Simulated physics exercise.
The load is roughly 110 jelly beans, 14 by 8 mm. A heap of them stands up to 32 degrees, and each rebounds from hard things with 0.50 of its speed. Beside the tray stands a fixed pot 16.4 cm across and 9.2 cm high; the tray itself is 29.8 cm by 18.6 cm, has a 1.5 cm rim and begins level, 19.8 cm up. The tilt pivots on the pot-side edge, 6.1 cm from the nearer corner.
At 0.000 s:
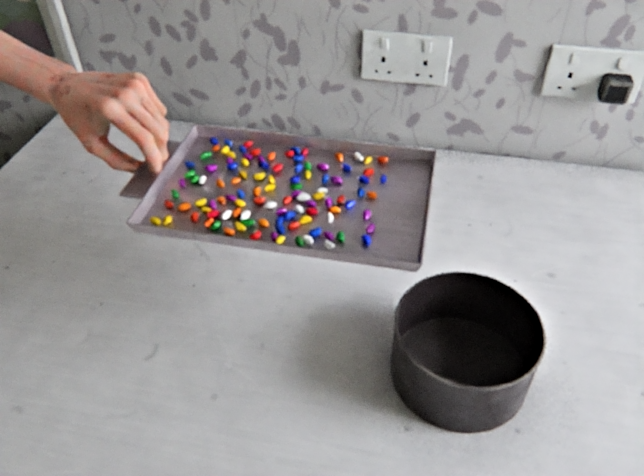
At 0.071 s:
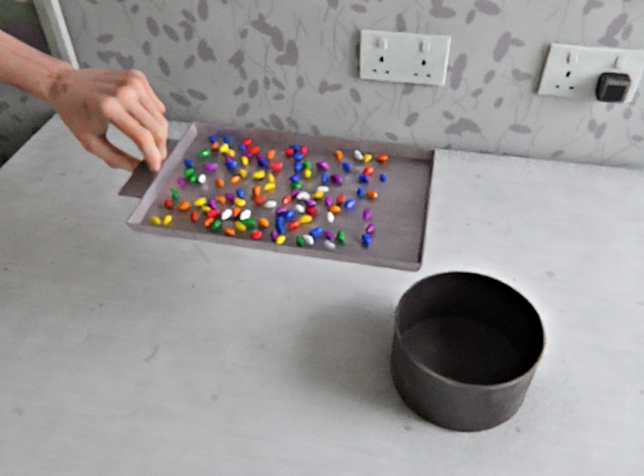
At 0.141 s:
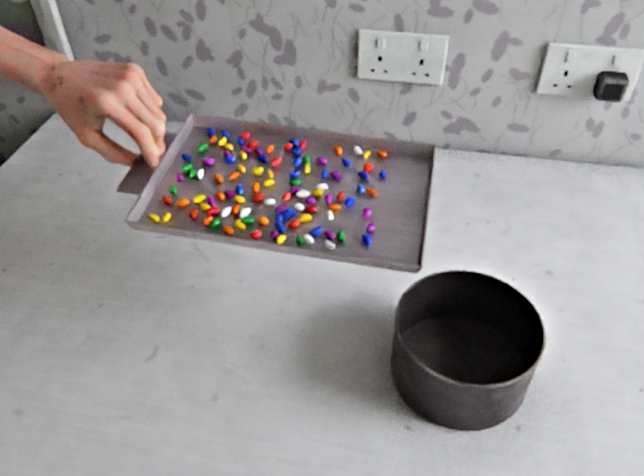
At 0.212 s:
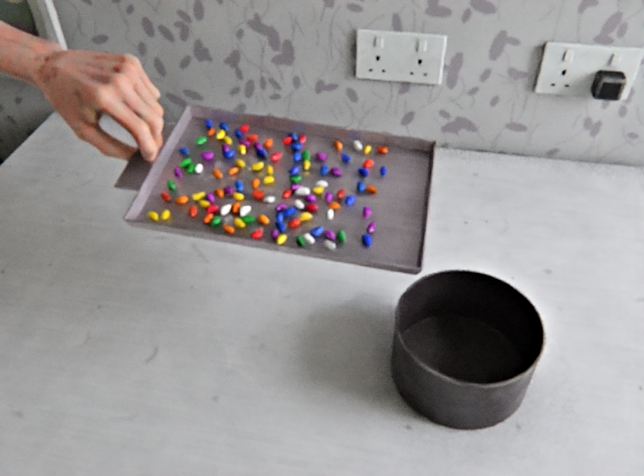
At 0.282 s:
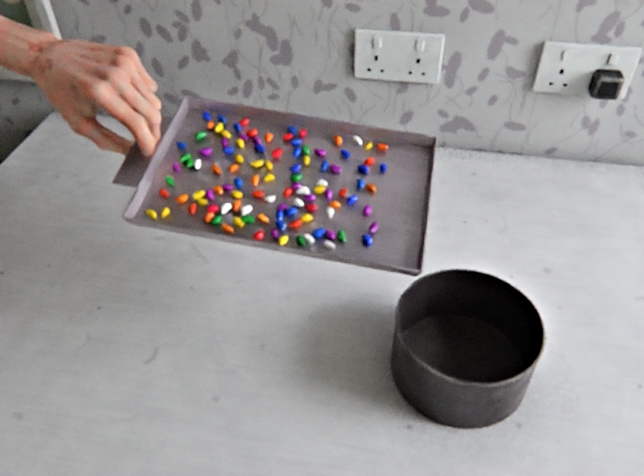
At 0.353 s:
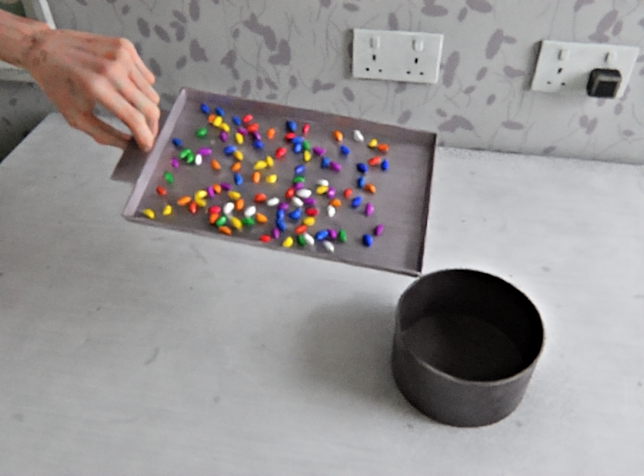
On a pale tabletop, a hand gradually tilts a tray of colourful jelly beans toward a dark pot.
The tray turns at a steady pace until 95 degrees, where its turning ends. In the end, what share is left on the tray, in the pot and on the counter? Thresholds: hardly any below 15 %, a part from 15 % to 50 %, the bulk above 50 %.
Tray: A minor fraction; pot: An intermediate fraction; counter: The main fraction.
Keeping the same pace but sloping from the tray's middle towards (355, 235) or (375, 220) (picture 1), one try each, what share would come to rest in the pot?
First try: Around 80 percent; second try: Around 95 percent.
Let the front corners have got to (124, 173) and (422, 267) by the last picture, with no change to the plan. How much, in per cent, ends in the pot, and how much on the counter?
Pot 90; counter 10.
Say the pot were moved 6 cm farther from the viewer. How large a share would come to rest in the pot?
In that setup it would come to near 0 per cent.
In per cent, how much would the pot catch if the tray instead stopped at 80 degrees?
In that case some 25 per cent.
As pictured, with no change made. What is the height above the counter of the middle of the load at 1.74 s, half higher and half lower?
Roughly 20 cm.
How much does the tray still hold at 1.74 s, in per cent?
About 90 per cent.
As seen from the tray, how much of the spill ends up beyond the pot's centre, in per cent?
That comes to roughly 10 percent.
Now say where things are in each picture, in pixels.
Tray tilt 0 degrees, front corners at (132, 221) and (418, 261); middle of the pieces at (269, 187); pot at (469, 325), in the first frame.
Tray tilt 1 degrees, front corners at (131, 221) and (418, 261); middle of the pieces at (269, 186), in the second frame.
Tray tilt 4 degrees, front corners at (130, 219) and (419, 263), lowest corner right front; middle of the pieces at (268, 183), in the third frame.
Tray tilt 7 degrees, front corners at (129, 217) and (419, 266), lowest corner right front; middle of the pieces at (268, 179), in the fourth frame.
Tray tilt 10 degrees, front corners at (128, 215) and (419, 268), lowest corner right front; middle of the pieces at (269, 177), in the fifth frame.
Tray tilt 13 degrees, front corners at (127, 213) and (419, 270), lowest corner right front; middle of the pieces at (271, 179); pot at (469, 321). The tray's pace is about 45 degrees a second, in the sixth frame.
Then, at 1.18 s, tilt 51 degrees; the tray holds 95 %, the pot 0 %.
After 1.74 s, tilt 77 degrees; the tray holds 90 %, the pot 5 %.
Then, at 2.35 s, tilt 95 degrees; the tray holds 0 %, the pot 20 %.
In the end, at 3.4 s, tray 0 %, pot 25 %, counter 75 %.
